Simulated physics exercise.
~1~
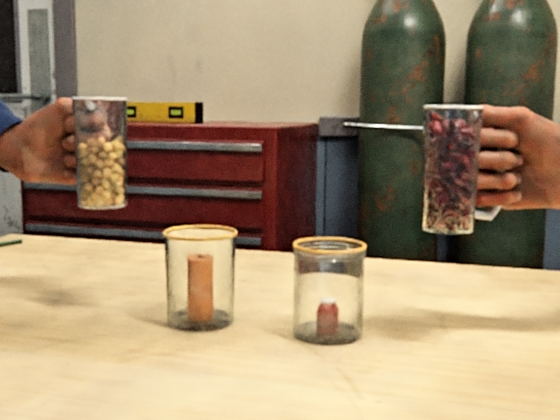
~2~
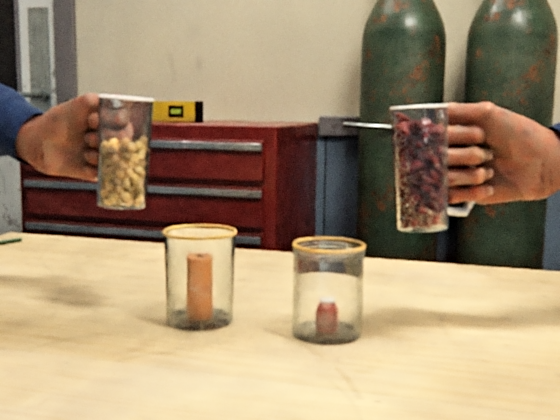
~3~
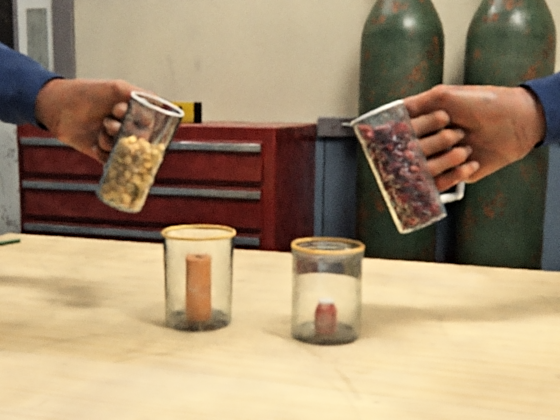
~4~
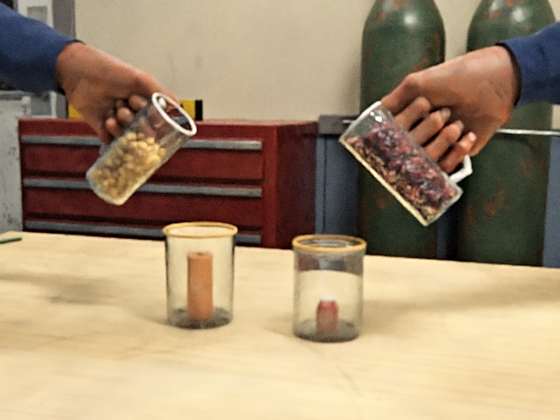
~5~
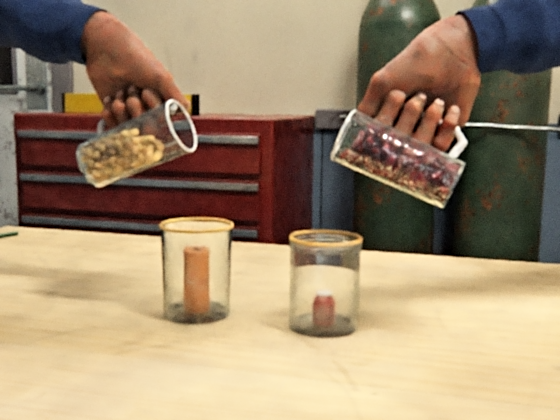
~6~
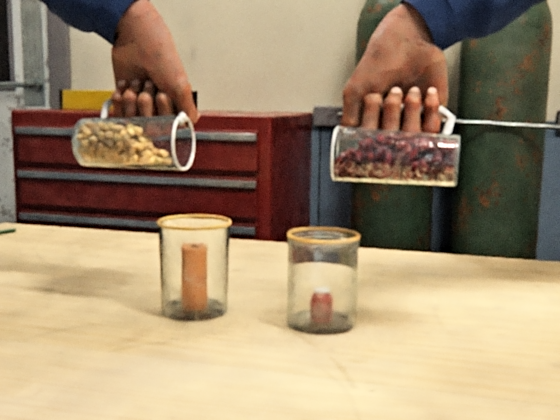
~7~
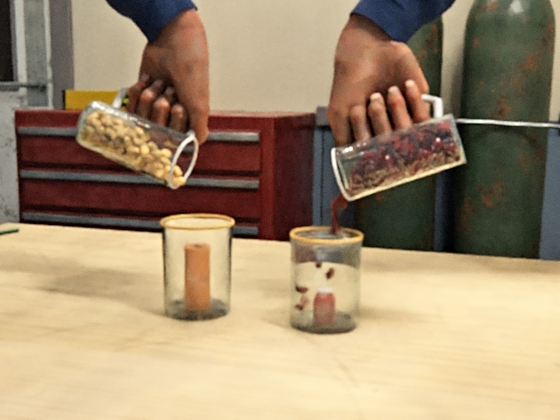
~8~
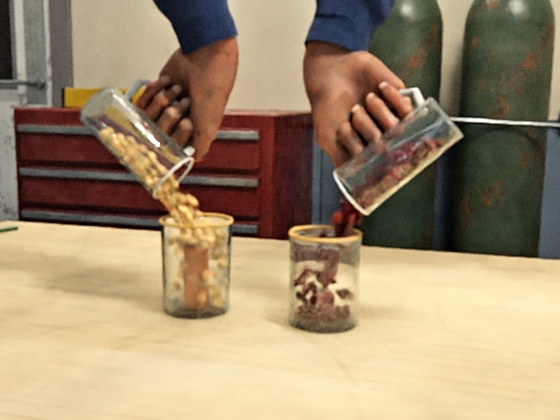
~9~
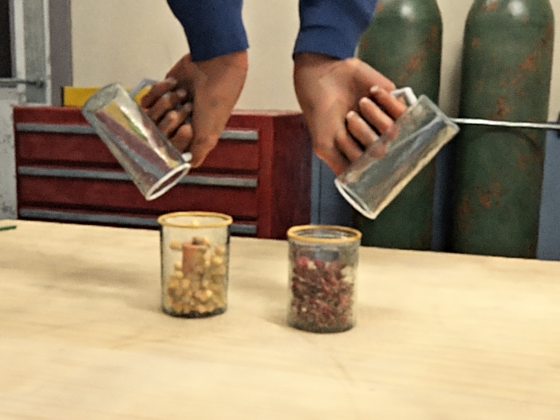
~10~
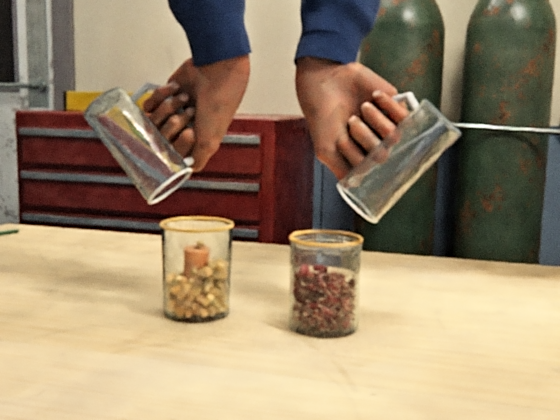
On a workshop table, two hands tipping cups of yellow and dark red pieces into glasses, leaving only the left upright object showing.
